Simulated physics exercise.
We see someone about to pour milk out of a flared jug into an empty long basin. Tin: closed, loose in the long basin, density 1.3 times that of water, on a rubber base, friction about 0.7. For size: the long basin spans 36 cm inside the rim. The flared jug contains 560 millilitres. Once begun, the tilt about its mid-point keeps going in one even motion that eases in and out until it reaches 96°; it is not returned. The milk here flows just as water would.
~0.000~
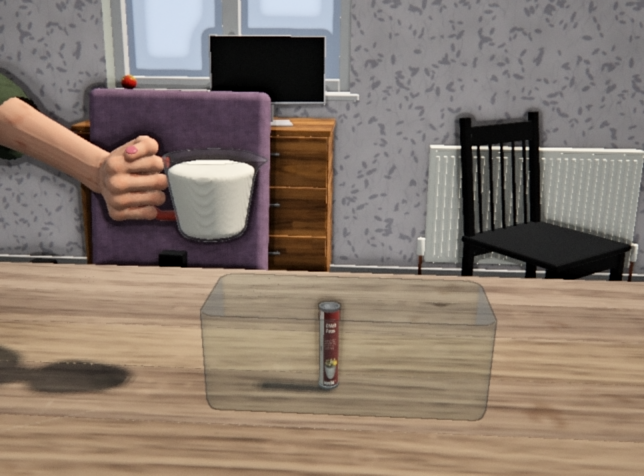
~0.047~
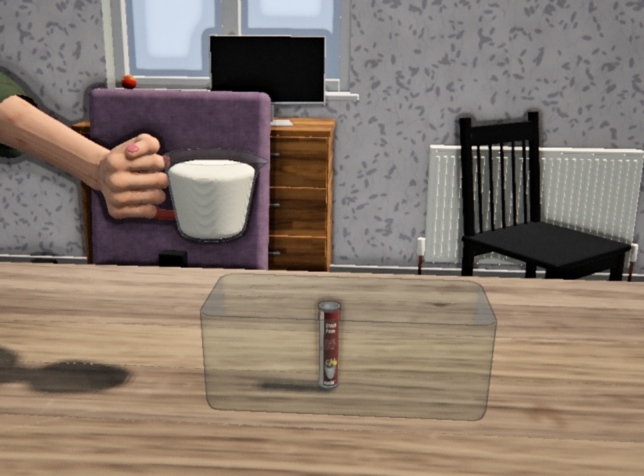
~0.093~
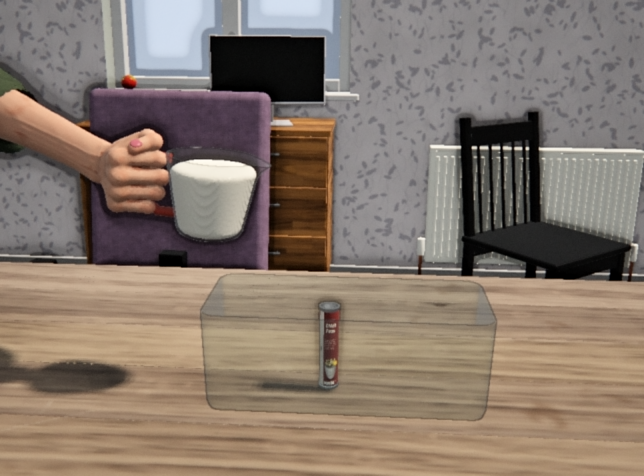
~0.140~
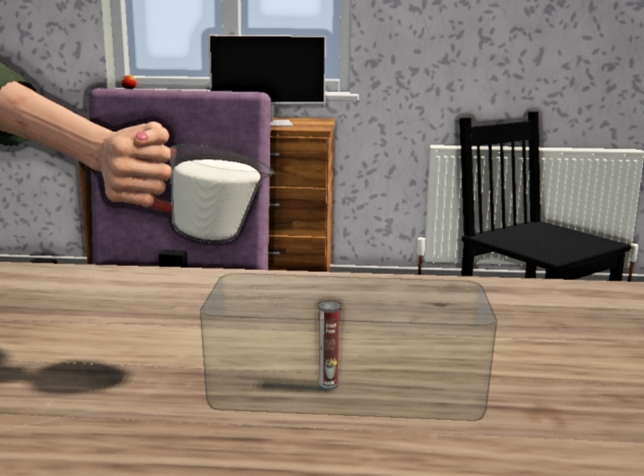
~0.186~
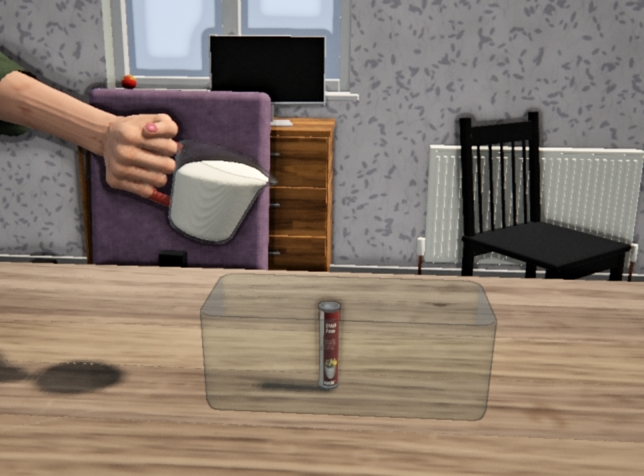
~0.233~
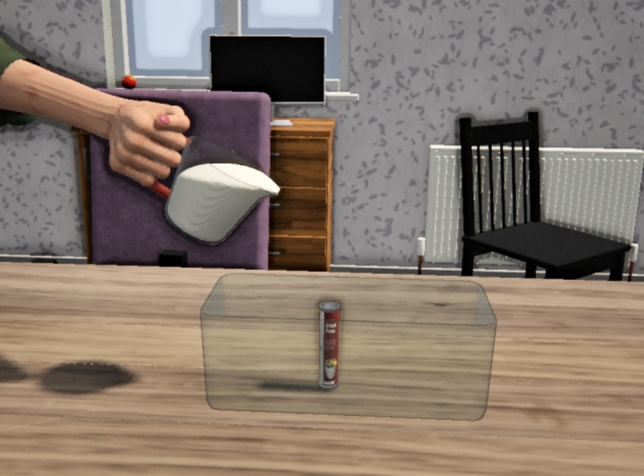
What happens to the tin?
It's going to be knocked down.
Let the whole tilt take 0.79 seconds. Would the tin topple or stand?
The tin tips over.
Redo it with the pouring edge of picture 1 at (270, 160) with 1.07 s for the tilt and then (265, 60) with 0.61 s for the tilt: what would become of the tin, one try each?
First it tips over; then it tips over.
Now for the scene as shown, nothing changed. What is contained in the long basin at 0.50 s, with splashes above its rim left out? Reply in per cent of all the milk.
Roughly 26 per cent.
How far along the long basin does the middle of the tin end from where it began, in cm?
8.5 cm.
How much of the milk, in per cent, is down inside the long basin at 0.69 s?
Around 80 in a hundred.
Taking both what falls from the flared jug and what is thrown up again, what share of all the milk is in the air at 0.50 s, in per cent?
Near 28 per cent at that moment.
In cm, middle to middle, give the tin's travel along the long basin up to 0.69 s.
Reading: Roughly 4 cm.
After 0.50 s the tilt is 88° and 46 per cent is still to pour; the tin stands where it began.
After 0.69 s the tilt is 96° and 10 per cent is still to pour; the tin leans 38°.
After 0.89 s the tilt is 96° and 1 per cent is still to pour; the tin lies on its side.
After 1.11 s the tilt is 96° and 0 per cent is still to pour; the tin lies on its side.
In the end the tin lies on its side.
